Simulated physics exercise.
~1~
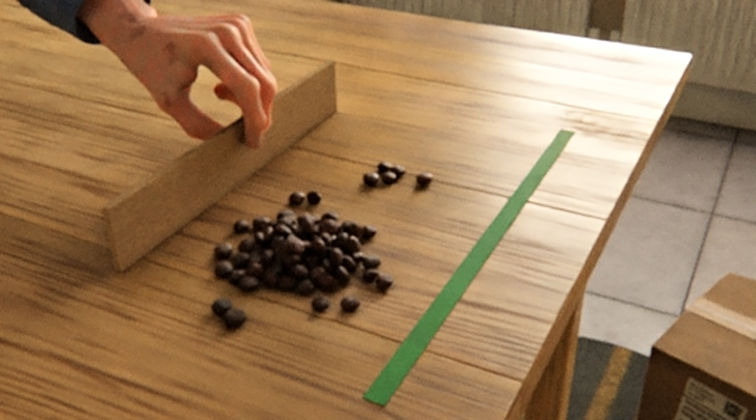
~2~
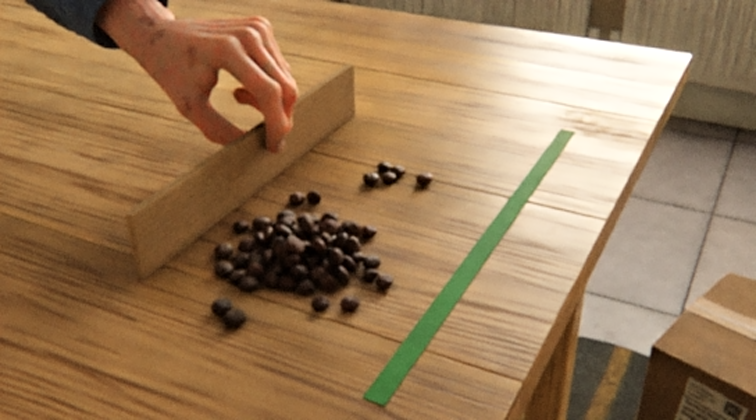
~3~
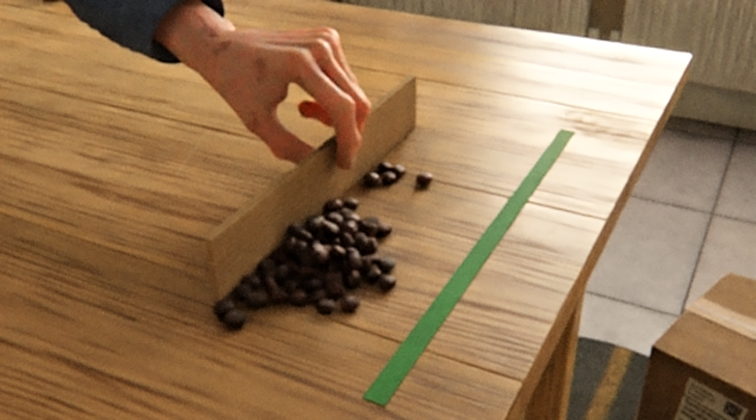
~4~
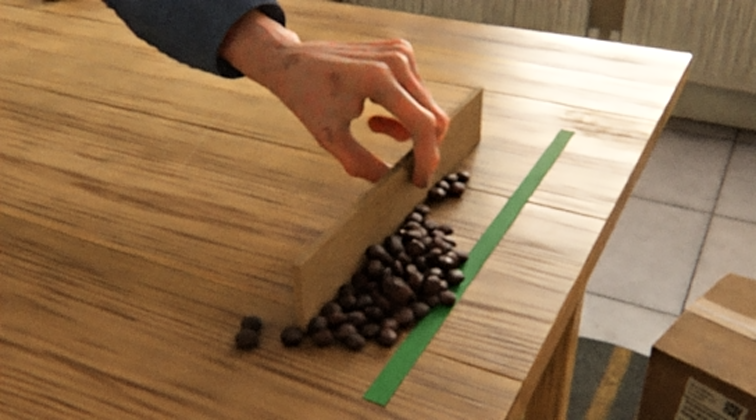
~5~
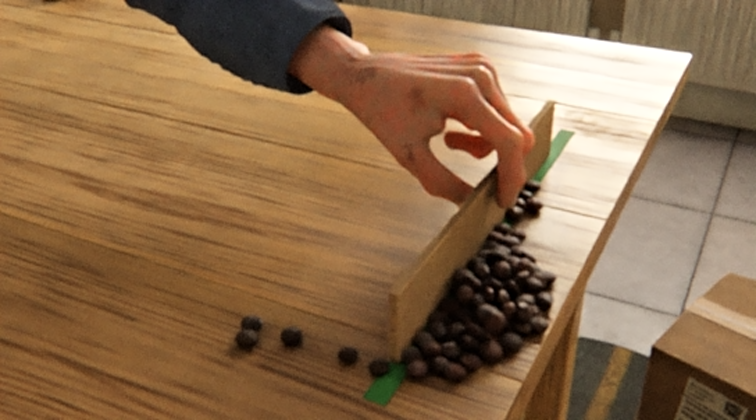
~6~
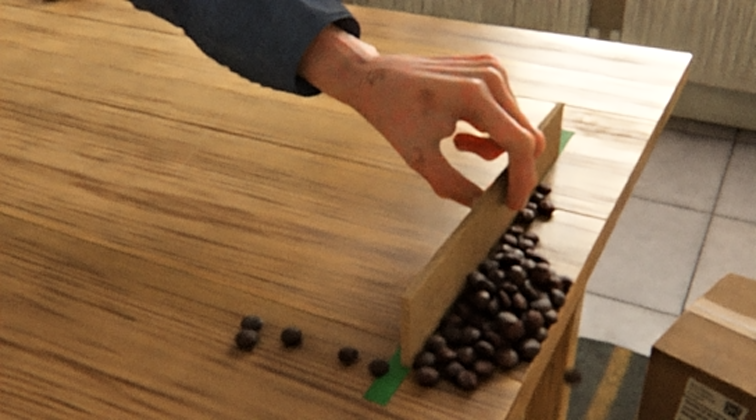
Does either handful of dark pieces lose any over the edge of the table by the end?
Yes, the front handful loses a small part over the edge as the card comes to the green tape, while the back handful stays on the table.
